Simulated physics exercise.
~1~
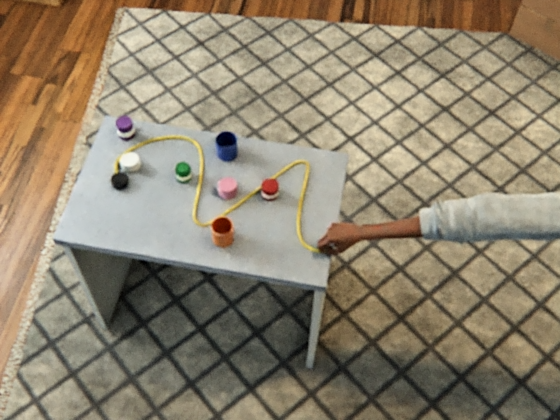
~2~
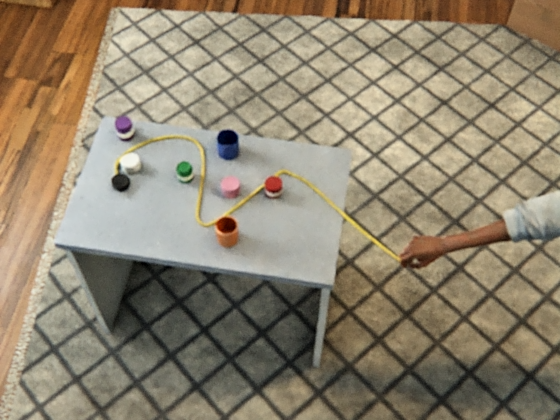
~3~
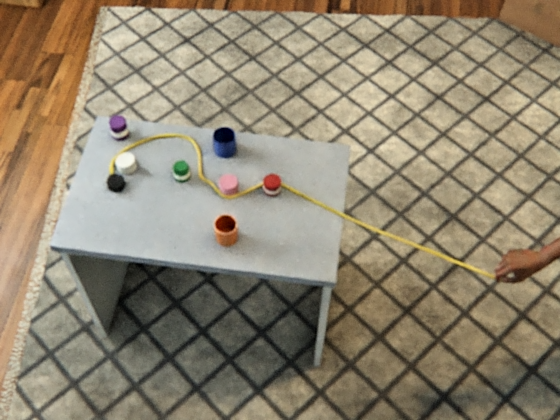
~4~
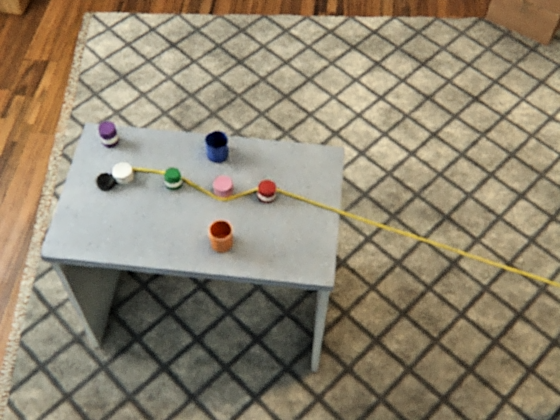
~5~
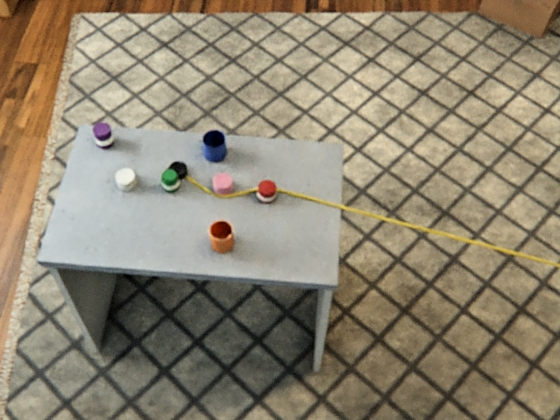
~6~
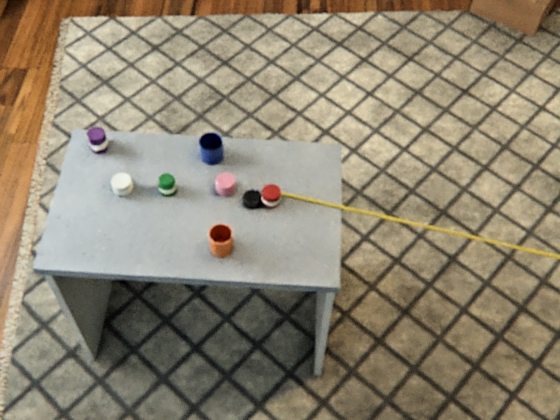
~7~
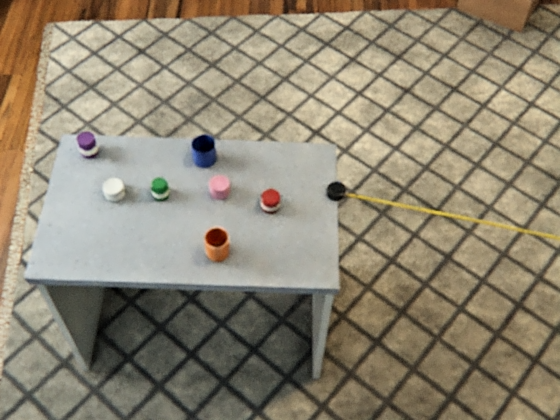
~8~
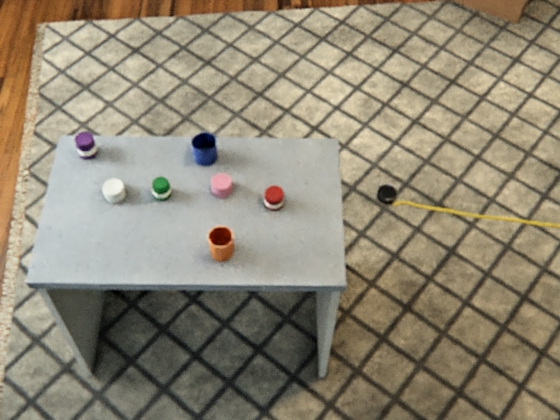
A black disc on a yellow cord was pulled rightwards across a grey table by a hand, sliding past the white, green, pink and red tubs and barely disturbing them, until it left the edge and ended up beyond the table, with the seven containers still standing.
